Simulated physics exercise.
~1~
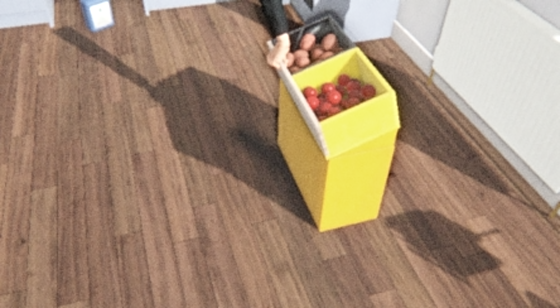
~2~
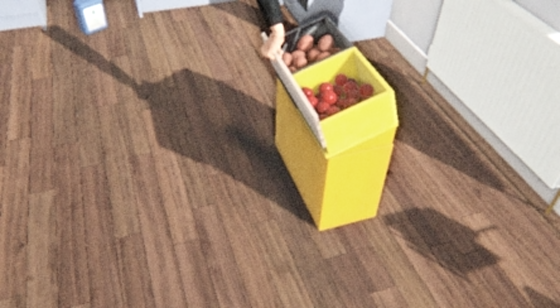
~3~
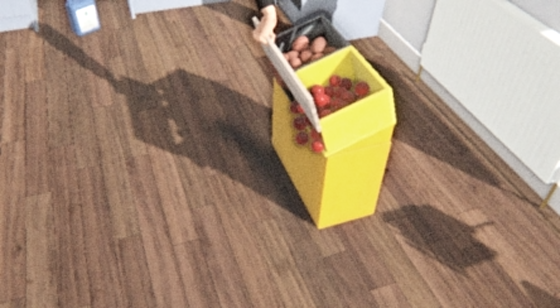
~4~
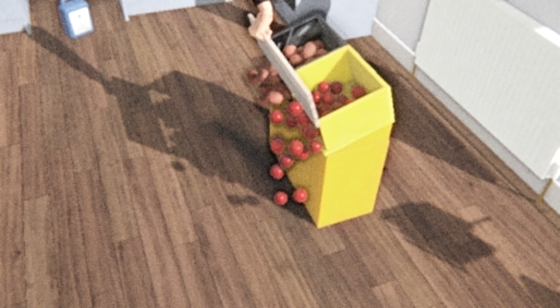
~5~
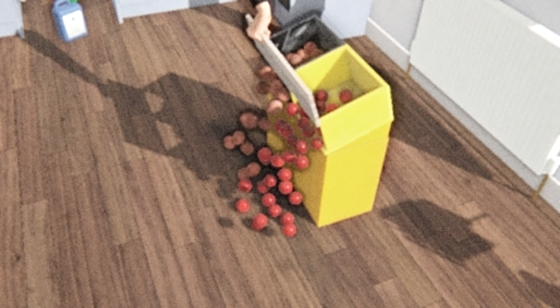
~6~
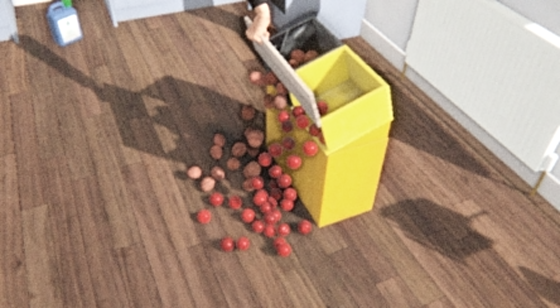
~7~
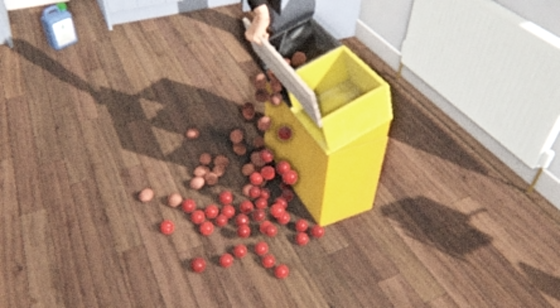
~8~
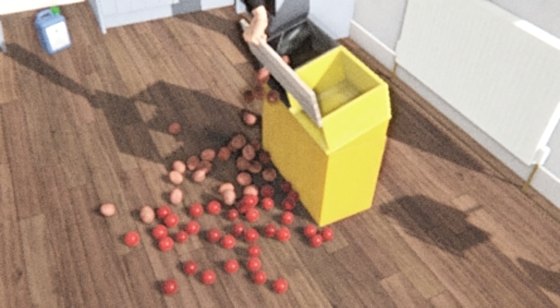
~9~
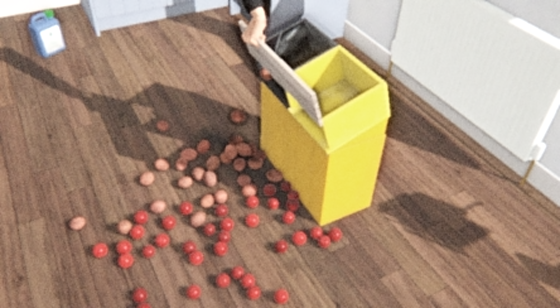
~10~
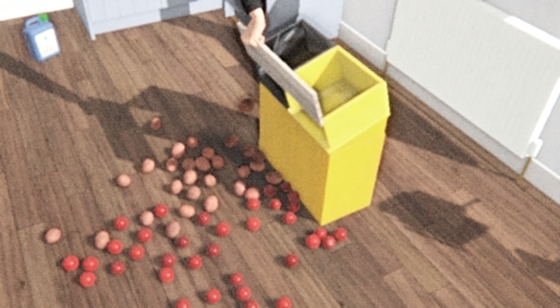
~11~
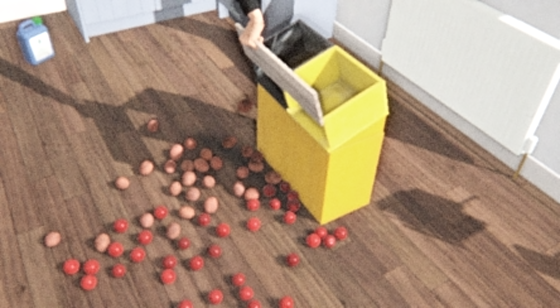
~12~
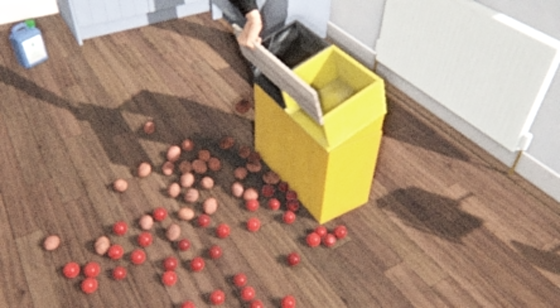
At first, red apples fill a tall yellow container standing on a wooden floor, with brownish-red potatoes in a black one behind it and a hand at the leaning gate. The hand draws the gate upward, and a few apples begin to slip out at the lower left side. Soon apples pour down in a thick stream, and potatoes follow from the black container. The pieces bounce and roll leftward and forward, fanning out over the boards as the yellow container empties. The last potatoes drop out, and everything settles in a wide scatter beside the two emptied containers.
